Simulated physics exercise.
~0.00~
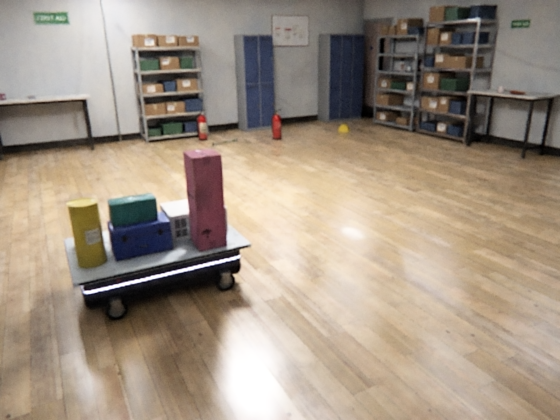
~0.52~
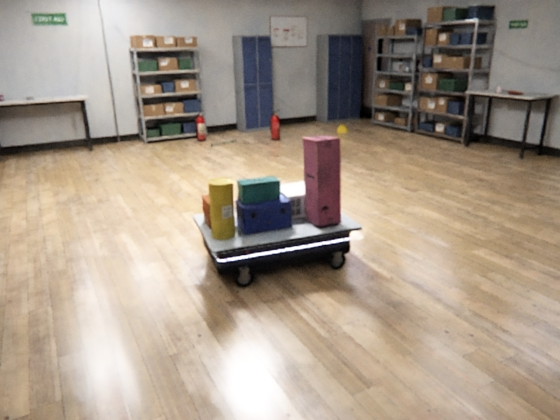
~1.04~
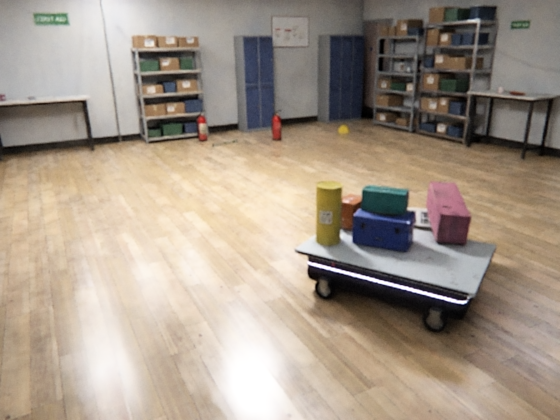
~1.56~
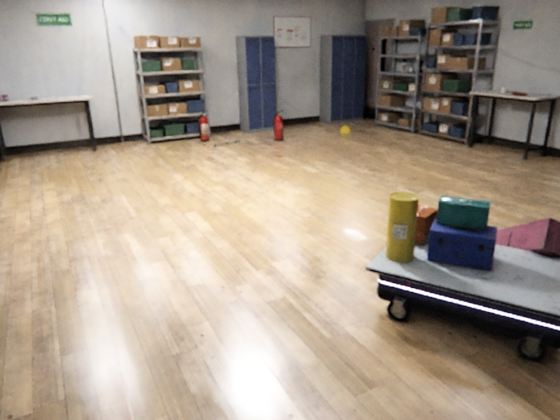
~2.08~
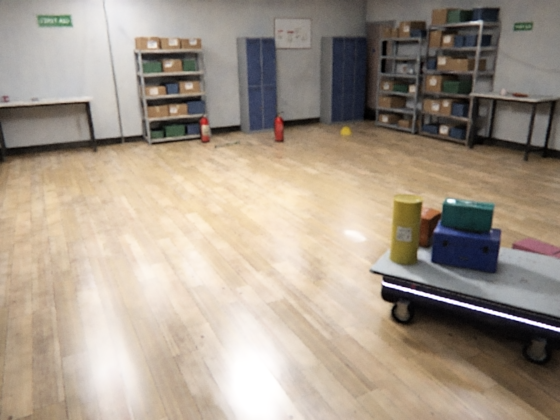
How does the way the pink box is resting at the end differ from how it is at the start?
At the start the pink box stands upright on the cart, but at the end it lies on its side, down beyond the deck.
The clip opens on a low wheeled cart at the left of a wood-floored room, carrying a yellow canister, a blue toolbox with a turquoise parcel on top, a white crate and a tall pink box. The cart rolls to the right and swings around, bringing an orange parcel into view behind the canister. The pink box topples onto its side and tumbles off the far side of the deck. The cart comes to rest at the right, with the canister, orange parcel, toolbox and turquoise parcel still aboard and the pink box lying low beyond it.
